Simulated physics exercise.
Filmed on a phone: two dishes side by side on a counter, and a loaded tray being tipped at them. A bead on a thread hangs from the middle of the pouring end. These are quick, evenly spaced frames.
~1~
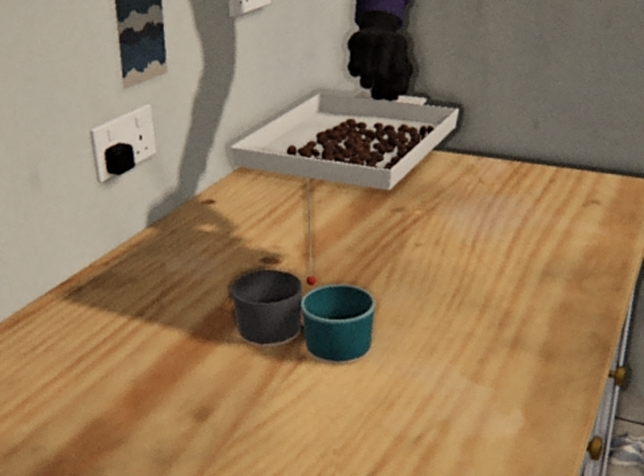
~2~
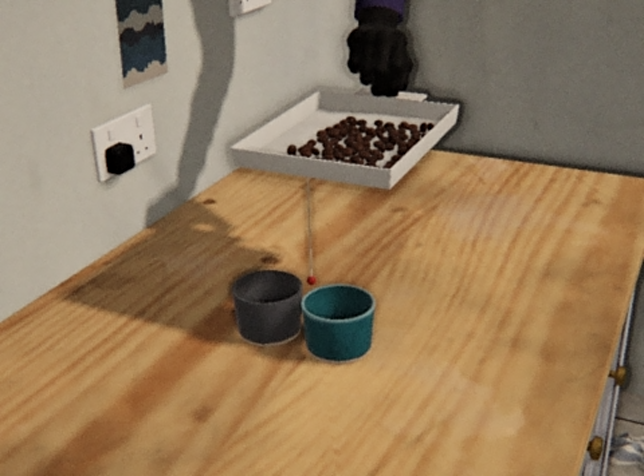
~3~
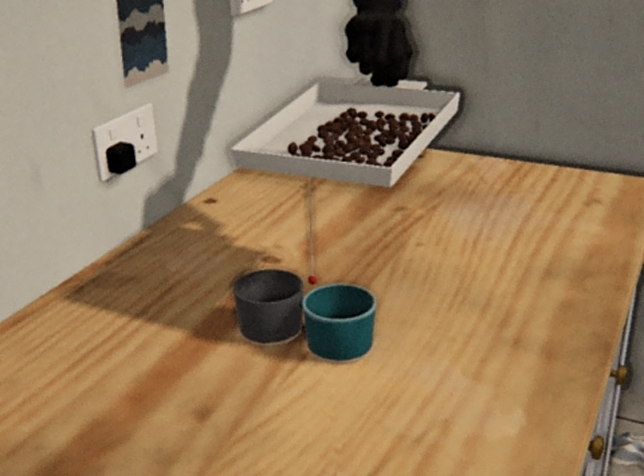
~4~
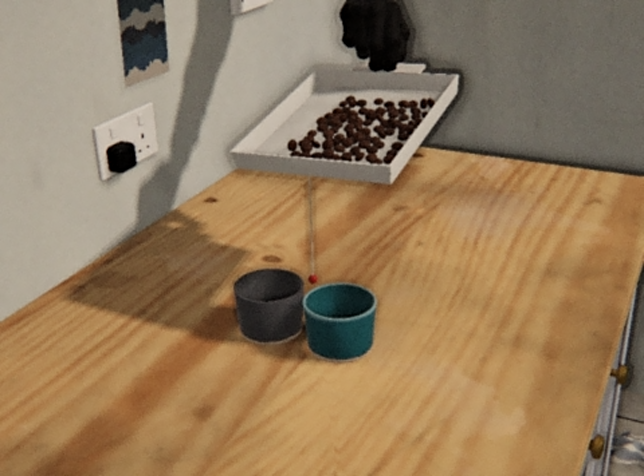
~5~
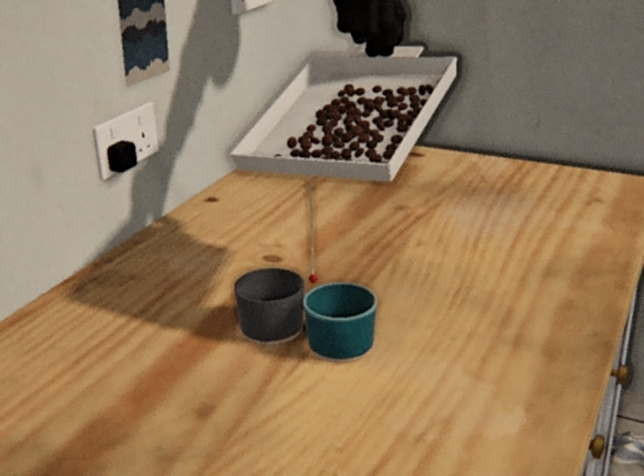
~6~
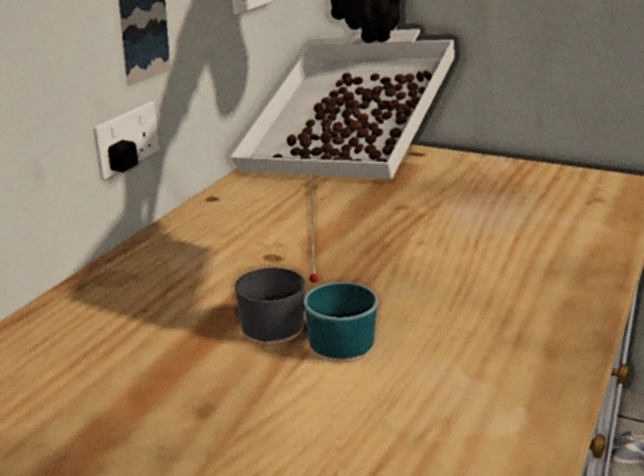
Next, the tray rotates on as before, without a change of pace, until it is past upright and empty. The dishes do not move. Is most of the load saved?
Caught overall: Under half.
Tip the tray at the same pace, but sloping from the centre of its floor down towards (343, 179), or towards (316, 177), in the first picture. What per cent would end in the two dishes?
Near 20 % and 10 %.
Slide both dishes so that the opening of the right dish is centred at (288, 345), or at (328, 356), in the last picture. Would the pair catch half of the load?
In turn: Less than half; less than half.
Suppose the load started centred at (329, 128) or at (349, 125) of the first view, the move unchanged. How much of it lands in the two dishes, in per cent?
About 40 and 30 per cent.
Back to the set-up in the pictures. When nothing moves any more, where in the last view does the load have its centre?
At about (242, 351).
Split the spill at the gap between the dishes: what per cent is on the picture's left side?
About 90 per cent.
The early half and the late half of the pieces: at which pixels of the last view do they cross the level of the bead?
Around (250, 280) and then (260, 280).
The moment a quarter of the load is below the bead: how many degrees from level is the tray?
At about 100°.
Shortly afterwards, tray tipped steeply; the whole lot on the tray.
Next, tray tipped past a quarter turn; near half on the tray; a little in the left dish; near a quarter outside both; near a quarter in the air.
Some moments later, tray tipped past a quarter turn; near a quarter in the left dish; the bulk outside both.
In the end, tray tipped past a quarter turn; none at all in the right dish; near a quarter in the left dish; the bulk outside both.
